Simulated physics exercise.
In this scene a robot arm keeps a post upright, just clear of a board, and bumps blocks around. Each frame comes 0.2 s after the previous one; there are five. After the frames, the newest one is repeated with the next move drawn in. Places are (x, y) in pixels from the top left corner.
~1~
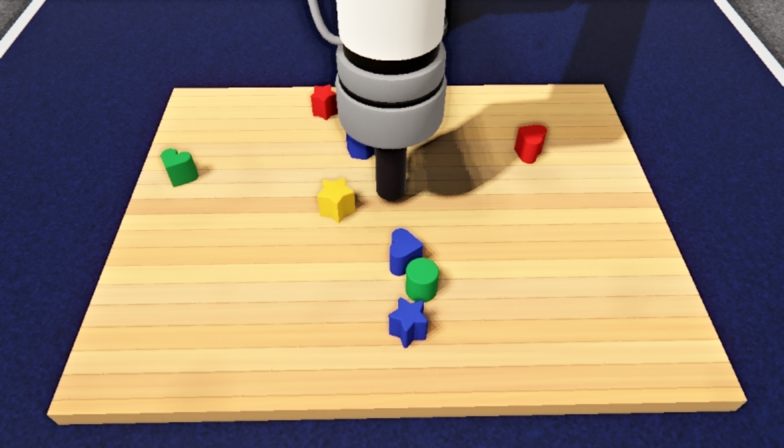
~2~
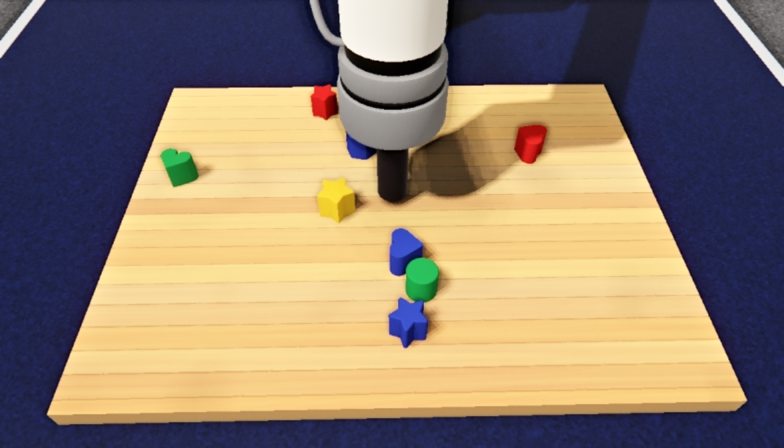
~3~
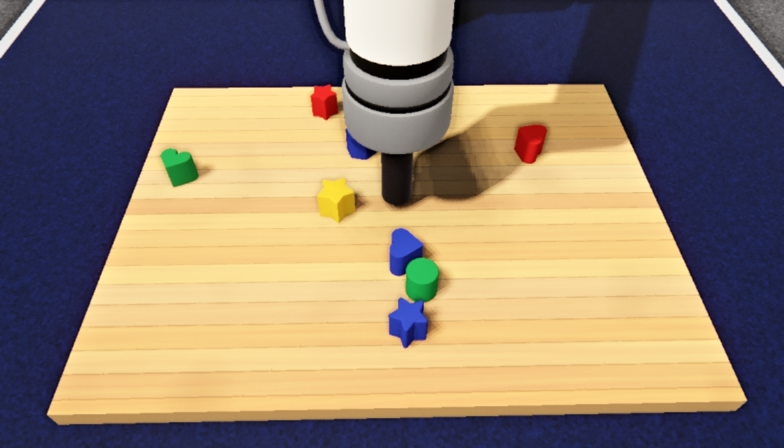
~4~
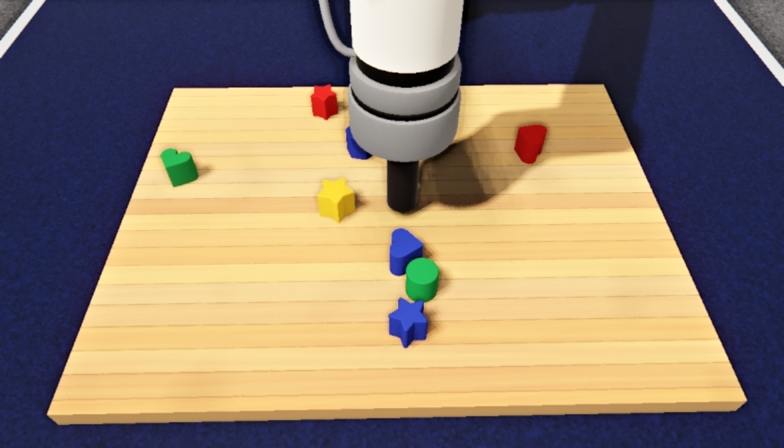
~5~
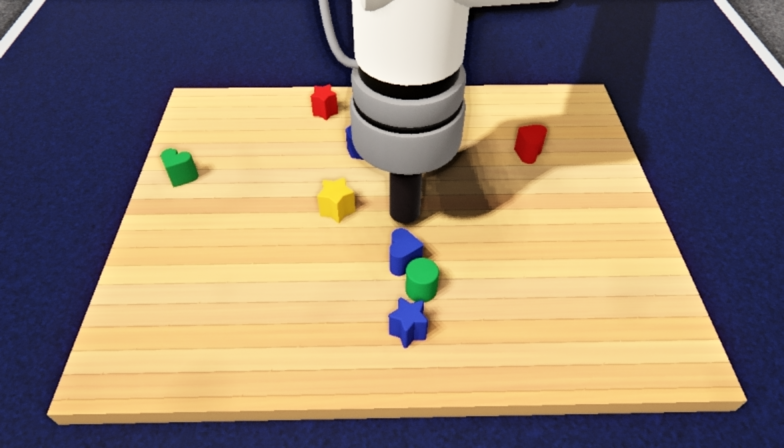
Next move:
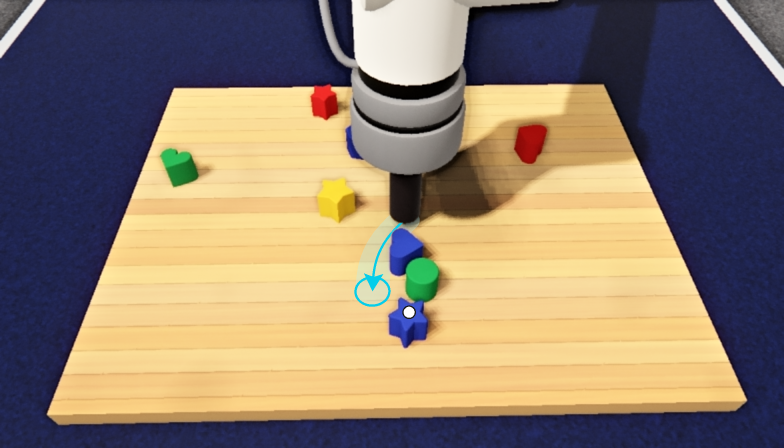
A robot arm with a black post moved slightly down and to the right over a wooden board, nearing a blue heart-shaped block, while the scattered red, green, yellow and blue blocks stayed still.
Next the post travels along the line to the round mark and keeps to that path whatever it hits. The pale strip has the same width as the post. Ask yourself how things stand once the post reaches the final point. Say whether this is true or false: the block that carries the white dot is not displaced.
The statement is correct.
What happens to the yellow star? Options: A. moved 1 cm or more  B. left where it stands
I choose B.
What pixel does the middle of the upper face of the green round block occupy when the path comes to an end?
Pixel (444, 281).
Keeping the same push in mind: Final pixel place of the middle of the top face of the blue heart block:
I think it will end close to (408, 273).
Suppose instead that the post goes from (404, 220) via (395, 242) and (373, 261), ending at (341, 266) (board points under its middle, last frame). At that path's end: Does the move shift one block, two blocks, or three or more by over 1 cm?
Moved: Just one.
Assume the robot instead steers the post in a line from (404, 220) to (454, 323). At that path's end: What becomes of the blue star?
Put simply, it goes somewhere else.
The line goes from (404, 220) over (387, 240) and (376, 264) to (372, 291); the dot is on the blue star.
What follows on the original path. One third of the way, post (386, 233); nothing pushed yet.
Two thirds of the way, post (375, 258); blue heart block (406, 260), turned 45° anticlockwise; green round block (433, 278).
At the end, post (372, 284); yellow star unmoved; blue heart block (408, 273), turned 100° anticlockwise; blue star unmoved; green round block (444, 281).
